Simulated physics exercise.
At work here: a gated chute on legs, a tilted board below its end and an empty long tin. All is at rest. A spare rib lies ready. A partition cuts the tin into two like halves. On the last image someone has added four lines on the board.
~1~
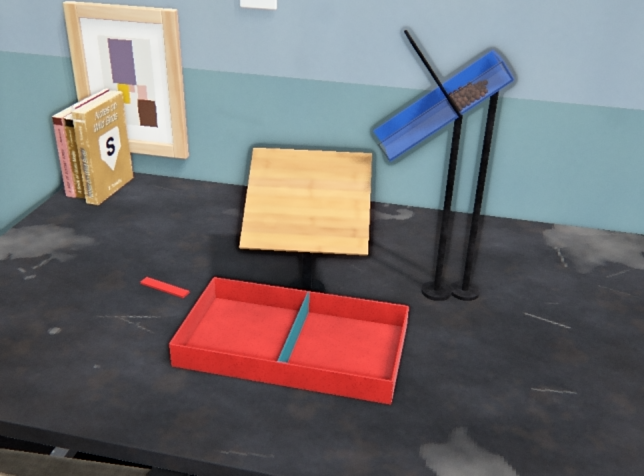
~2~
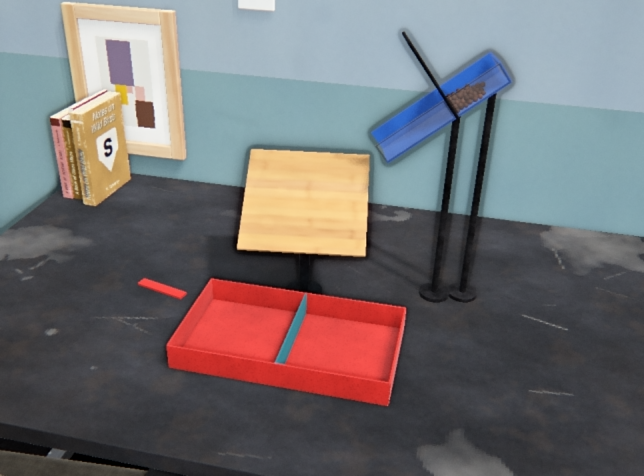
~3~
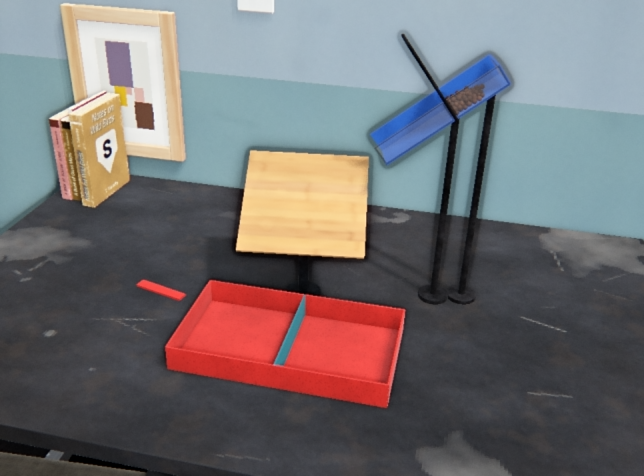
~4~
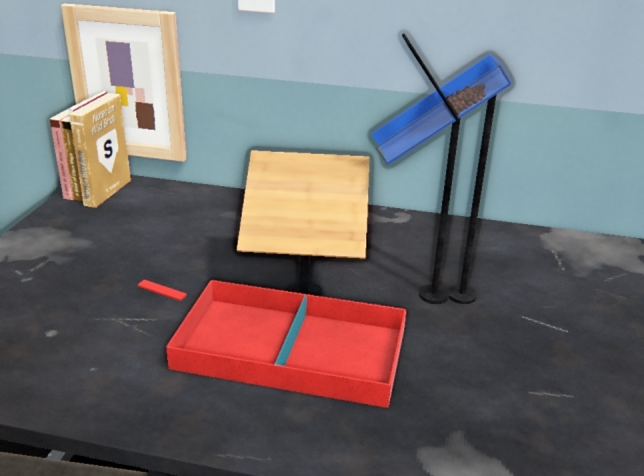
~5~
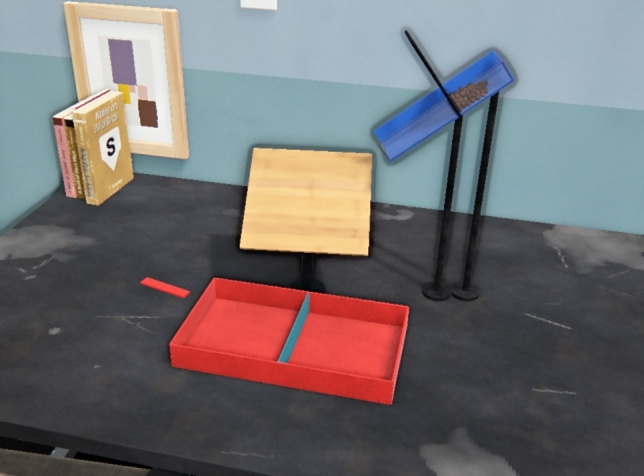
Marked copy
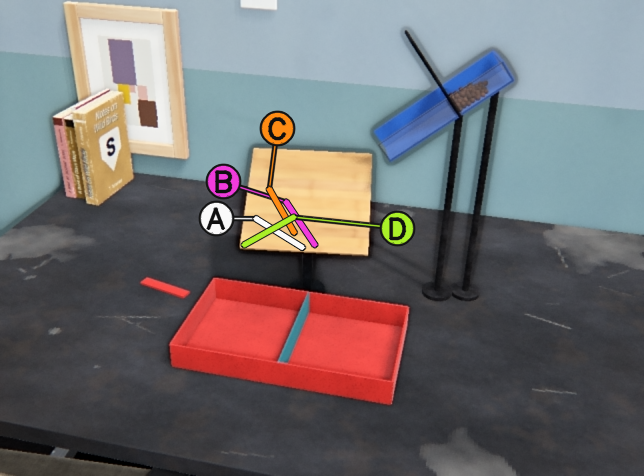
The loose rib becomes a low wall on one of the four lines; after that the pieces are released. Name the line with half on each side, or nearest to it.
It is C.
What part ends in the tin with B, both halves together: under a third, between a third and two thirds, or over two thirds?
Over two thirds.
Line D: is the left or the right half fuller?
The left half.
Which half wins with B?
The right half.
On the marked copy, line A from (255, 218) to (302, 247); line B from (286, 201) to (314, 244); line C from (269, 189) to (294, 232); line D from (293, 217) to (244, 244).
For line A, of what is caught, about a tenth in the left half, the larger part in the right.
For line B, of what is caught, about a tenth in the left half, almost all in the right.
For line C, of what is caught, roughly half in the left half, roughly half in the right.
For line D, of what is caught, the larger part in the left half, roughly a quarter in the right.
